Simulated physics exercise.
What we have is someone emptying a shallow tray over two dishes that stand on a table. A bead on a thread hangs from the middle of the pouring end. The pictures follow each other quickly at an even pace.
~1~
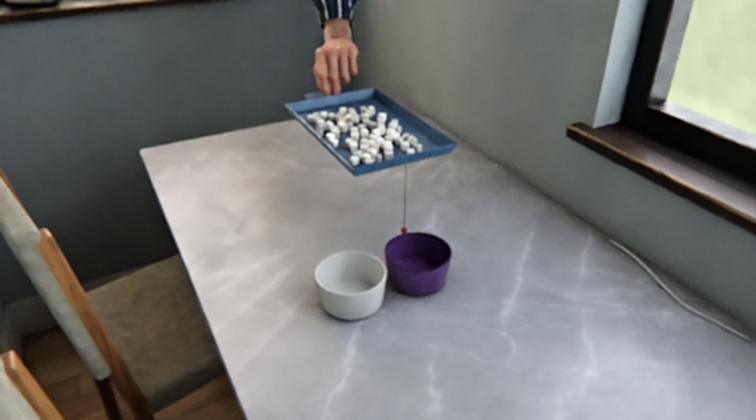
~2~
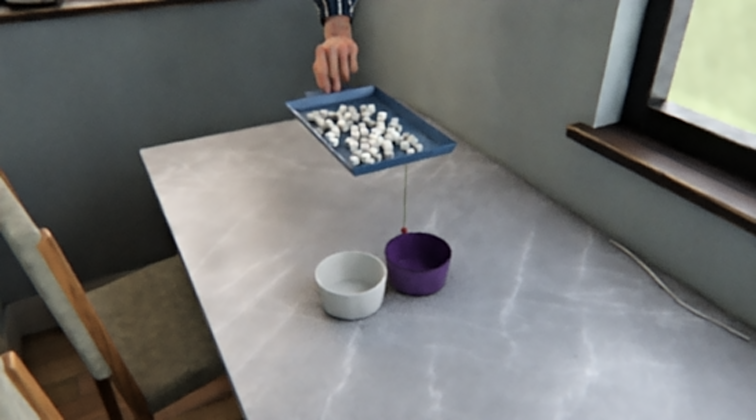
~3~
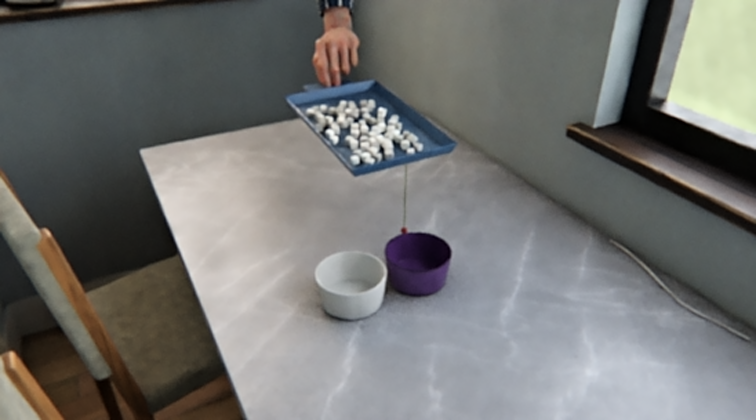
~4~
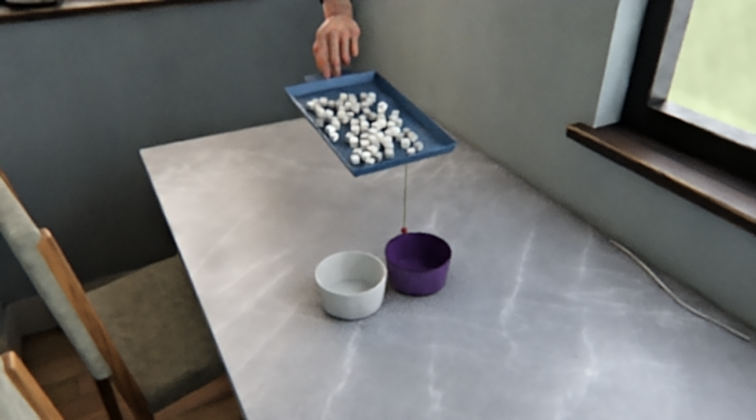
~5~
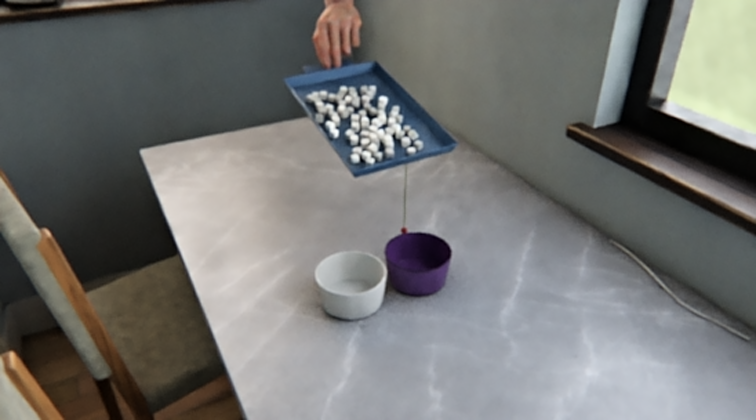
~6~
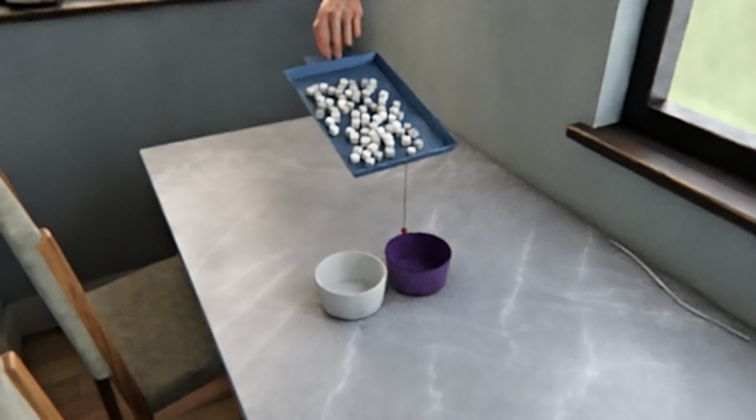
On a grey marbled table beside a window, a white bowl and a purple bowl stand side by side beneath a blue tray of small white cubes, held level by a hand. The hand gradually raises the far end, tilting the tray toward the bowls, while the cubes stay bunched on it.
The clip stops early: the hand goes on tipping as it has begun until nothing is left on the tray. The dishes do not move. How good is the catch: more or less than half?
The two hold over half of the load.
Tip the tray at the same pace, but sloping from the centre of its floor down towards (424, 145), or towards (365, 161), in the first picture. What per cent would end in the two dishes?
The first gives 20 %, the second 80 %.
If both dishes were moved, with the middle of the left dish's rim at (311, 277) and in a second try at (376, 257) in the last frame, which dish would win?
One: The right one. Two: The left one.
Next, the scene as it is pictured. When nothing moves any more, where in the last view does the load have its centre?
Close to (402, 283).
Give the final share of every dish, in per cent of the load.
For the left dish some 50 %, for the right dish some 40 %.
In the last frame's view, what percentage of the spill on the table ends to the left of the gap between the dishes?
Near 0 %.
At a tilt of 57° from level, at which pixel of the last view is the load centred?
Close to (386, 144).
Just after the last frame, tray tipped steeply; almost all on the tray; just a few in the air.
A moment on, tray tipped right over; the larger part on the tray; about a tenth in the left dish; about a tenth in the right dish; just a few outside both; about a tenth in the air.
Further on, tray tipped past a quarter turn; roughly half in the left dish; roughly a third in the right dish; about a tenth outside both.
When it is over, tray tipped past a quarter turn; roughly half in the left dish; roughly a third in the right dish; about a tenth outside both.
